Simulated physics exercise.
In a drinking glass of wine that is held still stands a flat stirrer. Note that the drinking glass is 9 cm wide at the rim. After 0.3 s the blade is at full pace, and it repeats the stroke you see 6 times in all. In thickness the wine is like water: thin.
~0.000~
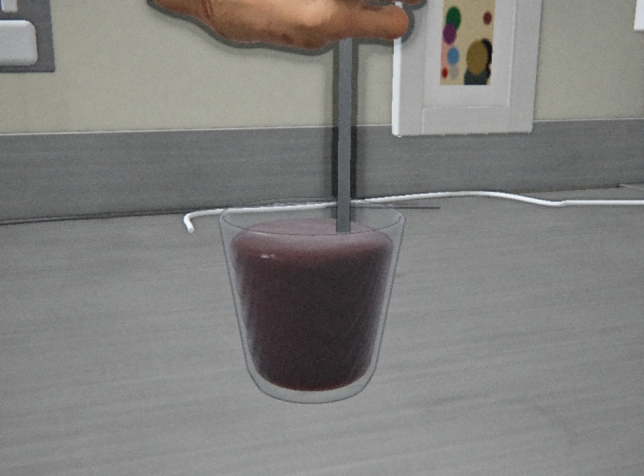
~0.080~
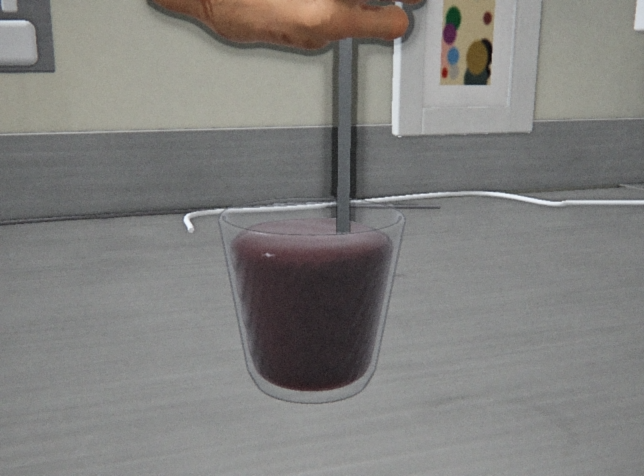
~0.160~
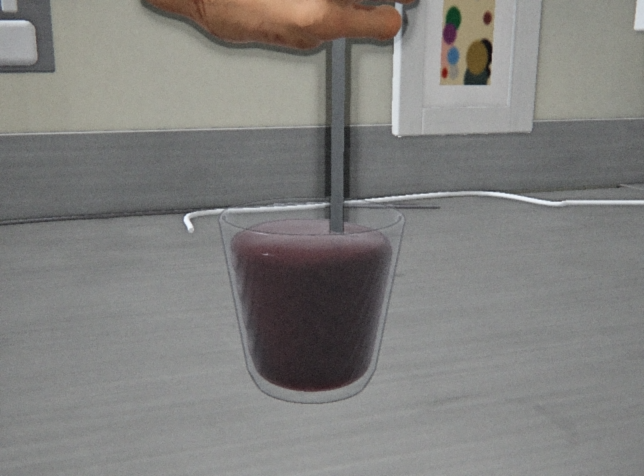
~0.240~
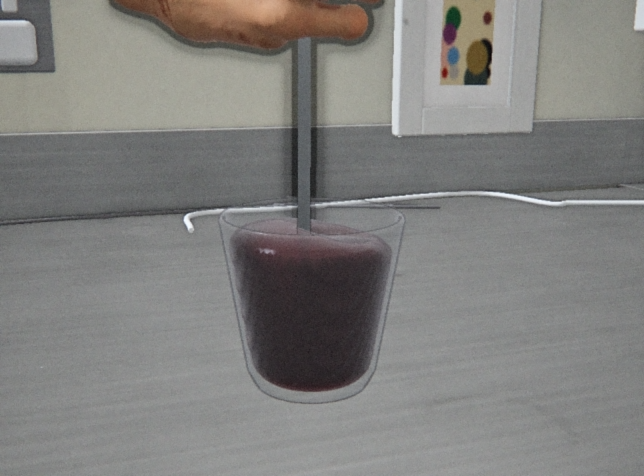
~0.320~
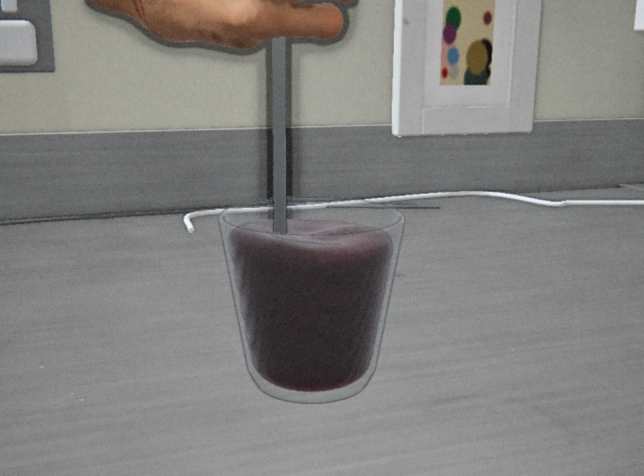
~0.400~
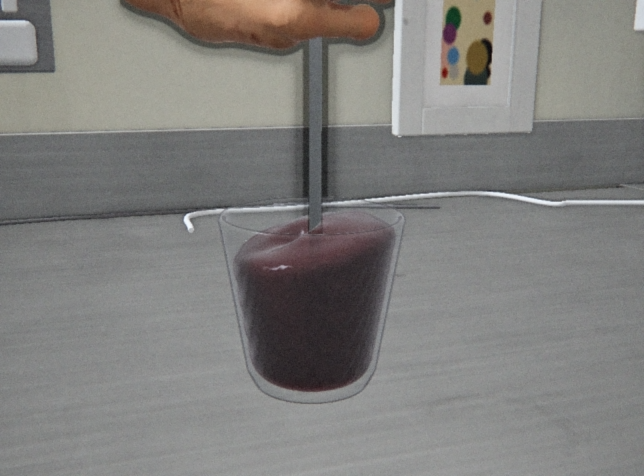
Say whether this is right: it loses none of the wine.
Some gets out.
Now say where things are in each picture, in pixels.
The stem is at (345, 87); the wine meets the walls at (230, 241) and (387, 232); the rim runs from (222, 225) to (395, 214), in the first picture.
The stem is at (345, 87); the wine meets the walls at (230, 242) and (388, 231), in the second picture.
The stem is at (338, 87); the wine meets the walls at (231, 242) and (388, 233), in the third picture.
The stem is at (304, 88); the wine meets the walls at (230, 238) and (386, 238), in the fourth picture.
The stem is at (279, 88); the wine meets the walls at (229, 235) and (389, 230), in the fifth picture.
The stem is at (316, 87); the wine meets the walls at (233, 257) and (390, 217), in the sixth picture.
By 0.88 s 1 ml is over the rim.
By 1.35 s 11 ml is over the rim.
By 1.83 s 20 ml is over the rim.
By 2.30 s 26 ml is over the rim.
At rest 25 ml is over the rim.
